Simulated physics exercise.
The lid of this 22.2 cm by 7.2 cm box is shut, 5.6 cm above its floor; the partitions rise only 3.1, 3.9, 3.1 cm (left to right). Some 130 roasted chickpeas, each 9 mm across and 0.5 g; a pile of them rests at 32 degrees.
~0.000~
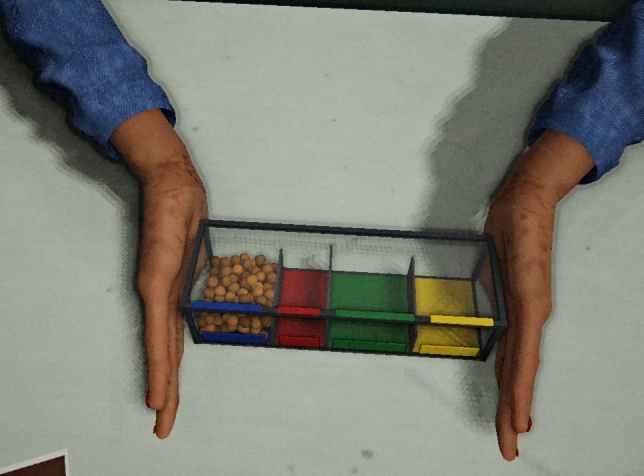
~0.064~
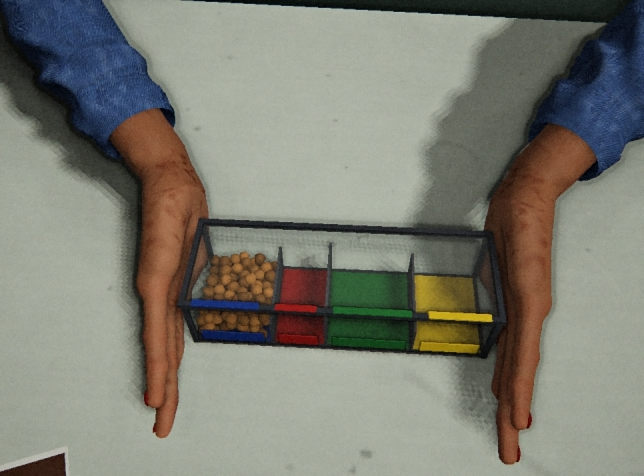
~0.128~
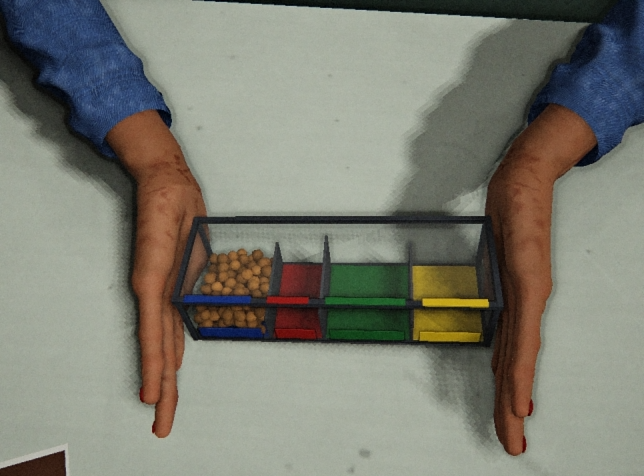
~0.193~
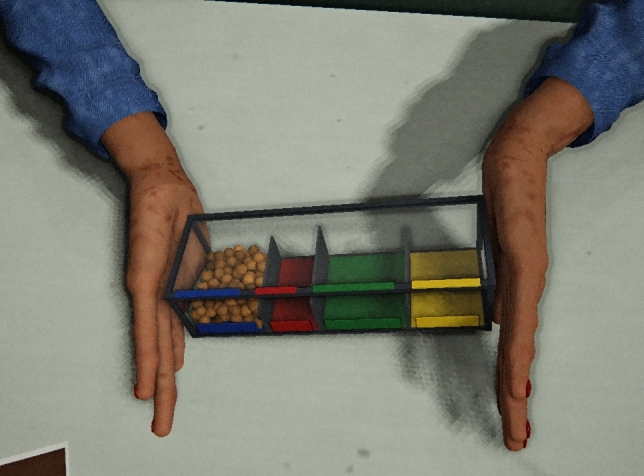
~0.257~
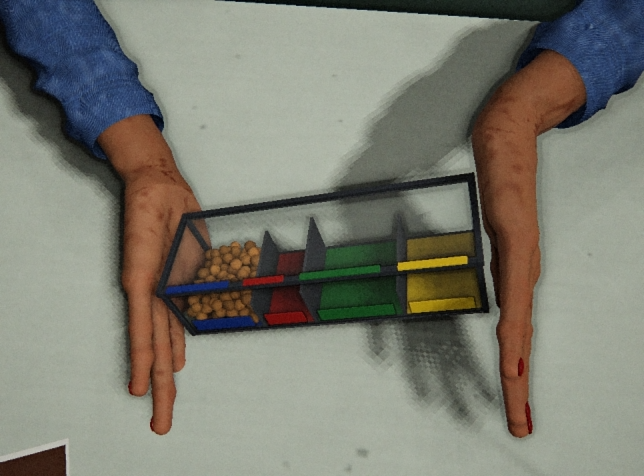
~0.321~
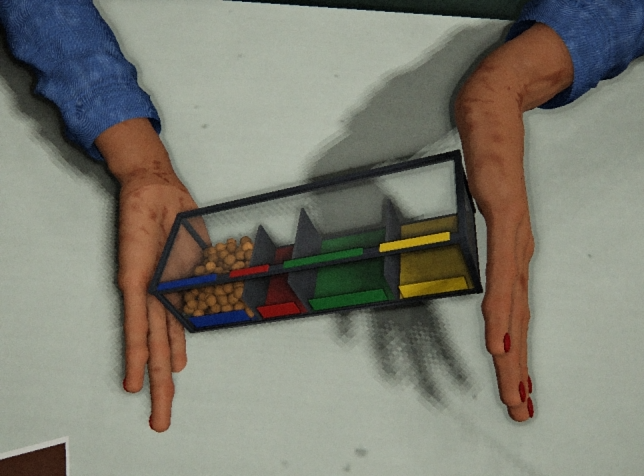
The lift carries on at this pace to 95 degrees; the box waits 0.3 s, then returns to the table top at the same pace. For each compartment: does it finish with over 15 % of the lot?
Red below, blue above, green below, yellow below.
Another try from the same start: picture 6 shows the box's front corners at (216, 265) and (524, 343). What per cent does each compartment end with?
Red 35; blue 30; green 0; yellow 35.
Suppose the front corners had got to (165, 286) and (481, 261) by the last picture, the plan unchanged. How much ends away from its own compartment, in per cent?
It would be near 0 per cent.
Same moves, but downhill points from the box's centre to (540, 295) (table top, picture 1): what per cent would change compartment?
About 80 per cent.
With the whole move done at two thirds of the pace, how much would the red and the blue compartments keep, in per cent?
In that case red 0; blue 100.
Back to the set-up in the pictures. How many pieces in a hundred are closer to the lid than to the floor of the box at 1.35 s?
About 40 per cent.
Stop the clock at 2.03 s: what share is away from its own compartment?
Roughly 0 per cent.
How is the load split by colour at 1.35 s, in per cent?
Red 0; blue 100; green 0; yellow 0.
Then, at 1.35 s, tilt 95 degrees; blue 100 %.
After 2.03 s, tilt 47 degrees; blue 100 %.
Then, at 2.75 s, tilt 0 degrees; blue 100 %.
By 3.3 s all is still; red 0 %, blue 100 %, green 0 %, yellow 0 %.
